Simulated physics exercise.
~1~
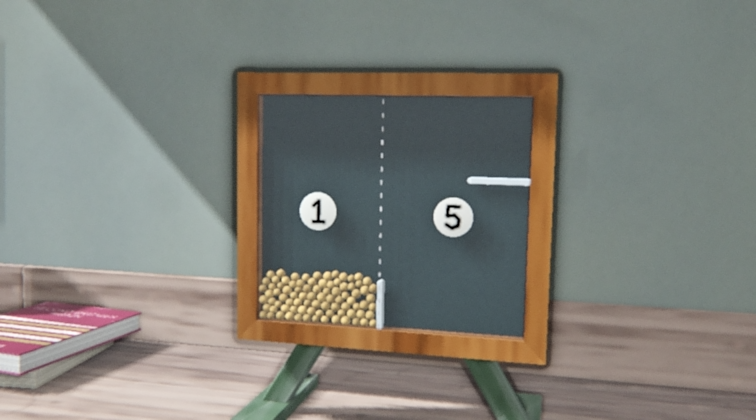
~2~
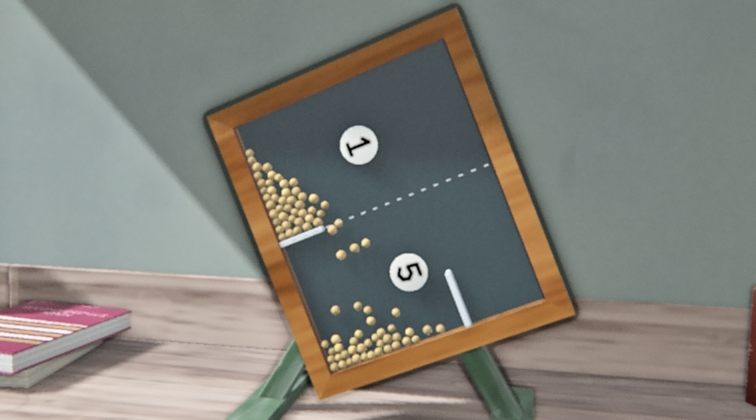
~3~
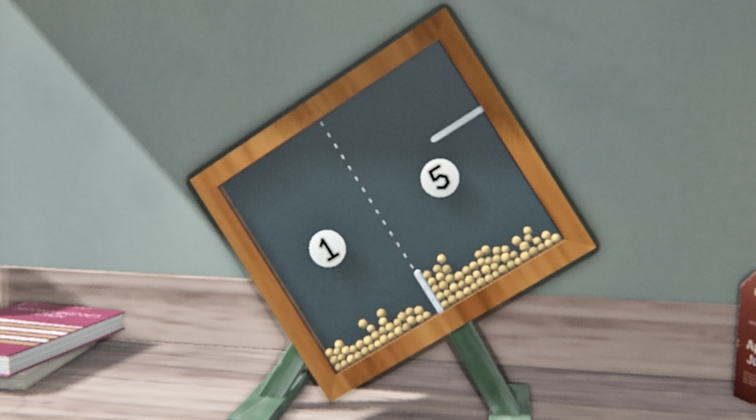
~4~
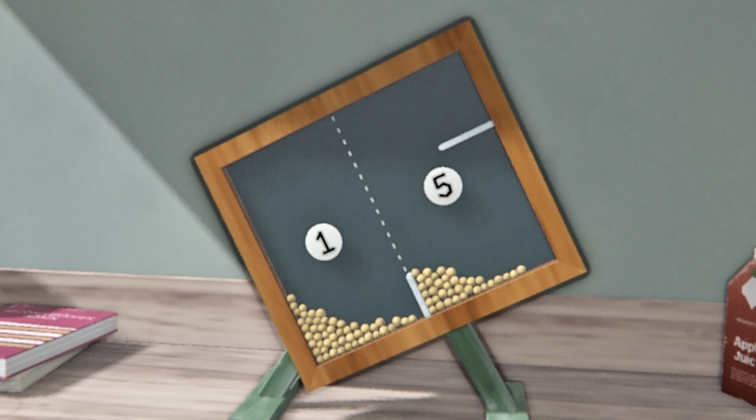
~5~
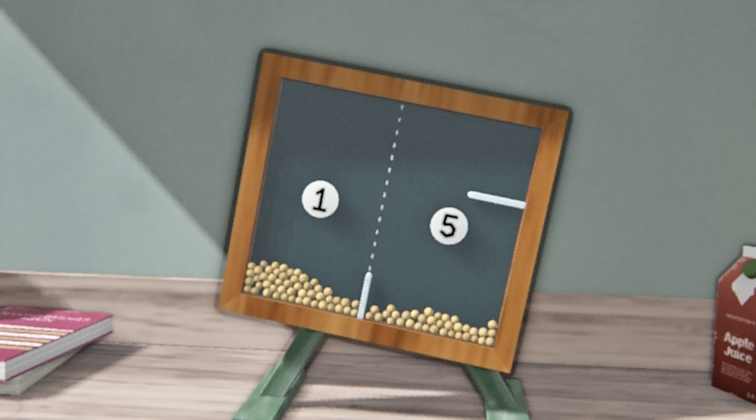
A wooden-framed case of small pale beads tipped steeply clockwise, spilling some over a short divider, then swung back past level the other way and returned to a slight clockwise tilt, with beads lying on both sides of the divider.
